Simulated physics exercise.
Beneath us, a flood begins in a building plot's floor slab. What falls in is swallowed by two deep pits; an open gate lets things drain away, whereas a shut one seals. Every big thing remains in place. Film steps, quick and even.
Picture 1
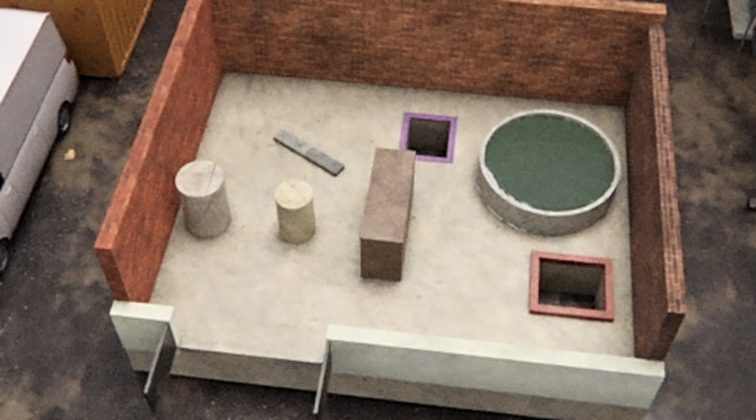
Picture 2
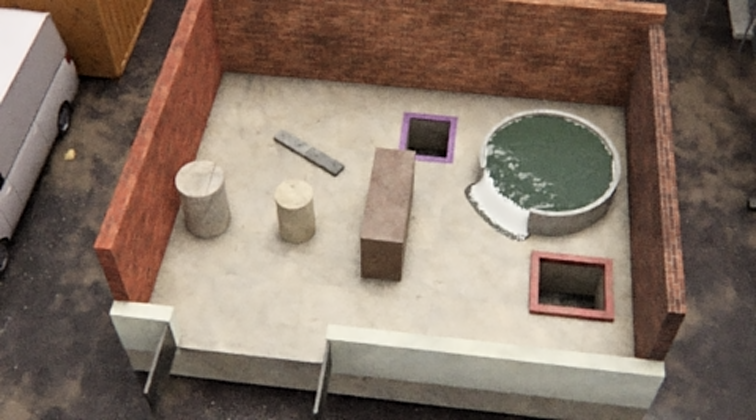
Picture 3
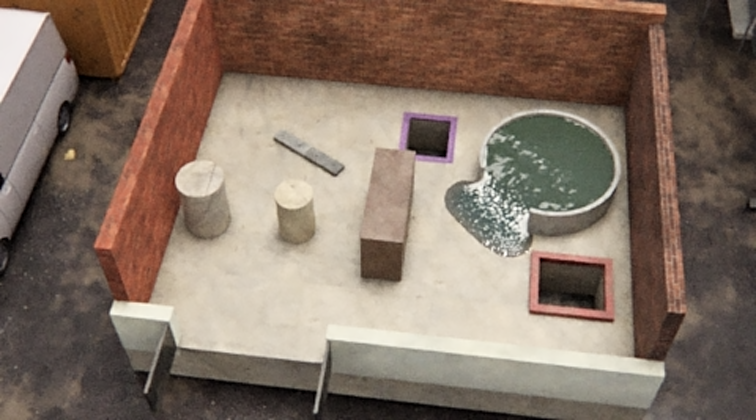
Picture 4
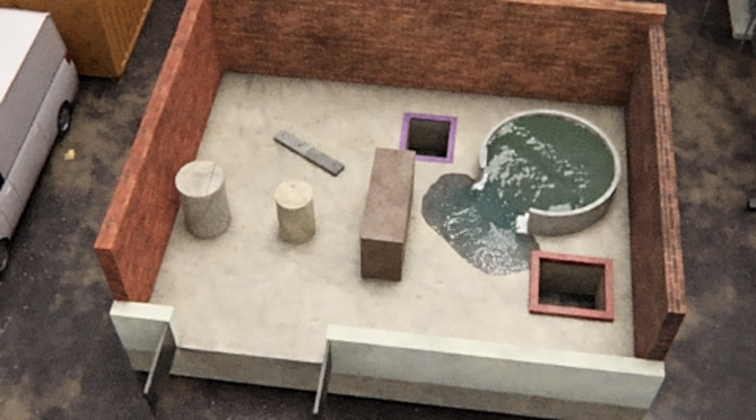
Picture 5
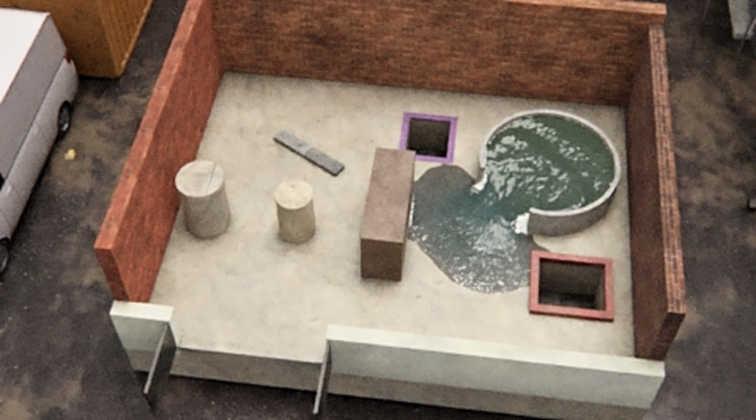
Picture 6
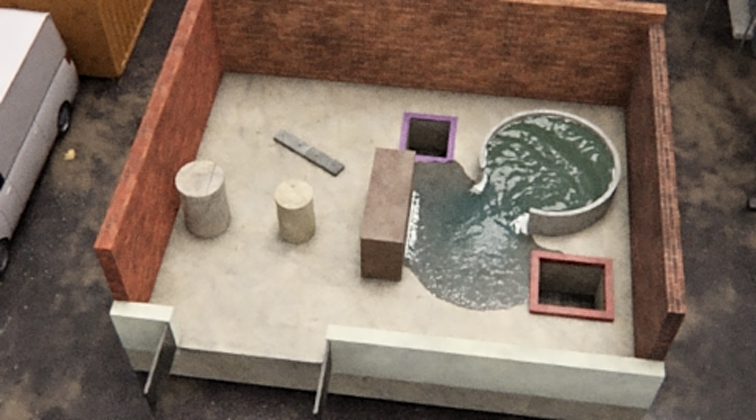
On a concrete floor walled with brick, green water sat still in a round pool, then burst through its lower left side and spread in a widening puddle up to the brown block and red-edged pit.
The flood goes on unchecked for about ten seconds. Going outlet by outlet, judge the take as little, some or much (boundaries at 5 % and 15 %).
My judgement: The gate ends up with some, the red pit ends up with little, the purple pit ends up with some.
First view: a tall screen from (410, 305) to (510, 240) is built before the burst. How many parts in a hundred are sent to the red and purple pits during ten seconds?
In per cent: Red 0, purple 20.
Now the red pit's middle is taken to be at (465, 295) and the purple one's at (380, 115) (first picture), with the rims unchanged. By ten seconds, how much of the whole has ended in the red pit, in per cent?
Note: Red pit, 20 percent.
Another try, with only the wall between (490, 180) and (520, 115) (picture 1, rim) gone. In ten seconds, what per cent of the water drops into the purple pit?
Near 45 per cent for purple.
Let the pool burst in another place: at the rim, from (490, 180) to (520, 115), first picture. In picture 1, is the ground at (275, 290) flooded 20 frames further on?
I reckon that spot ends up left bare.
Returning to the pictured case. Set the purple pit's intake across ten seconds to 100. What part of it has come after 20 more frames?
My estimate is close to 35 per cent.
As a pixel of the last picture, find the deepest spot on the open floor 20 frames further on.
Roughly (434, 361).
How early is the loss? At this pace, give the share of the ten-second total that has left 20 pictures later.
My reading is about 20 per cent.
A moment on, water covers 20 % of the floor; the gate 0 %, the red pit 0 %, the purple pit 0 %.
Next, water covers 25 % of the floor; the gate 0 %, the red pit 0 %, the purple pit 0 %.
Then, water covers 40 % of the floor; the gate 1 %, the red pit 0 %, the purple pit 2 %.
Later, water covers 55 % of the floor; the gate 4 %, the red pit 0 %, the purple pit 5 %.
In the end, water covers 75 % of the floor; the gate 8 %, the red pit 1 %, the purple pit 7 %.
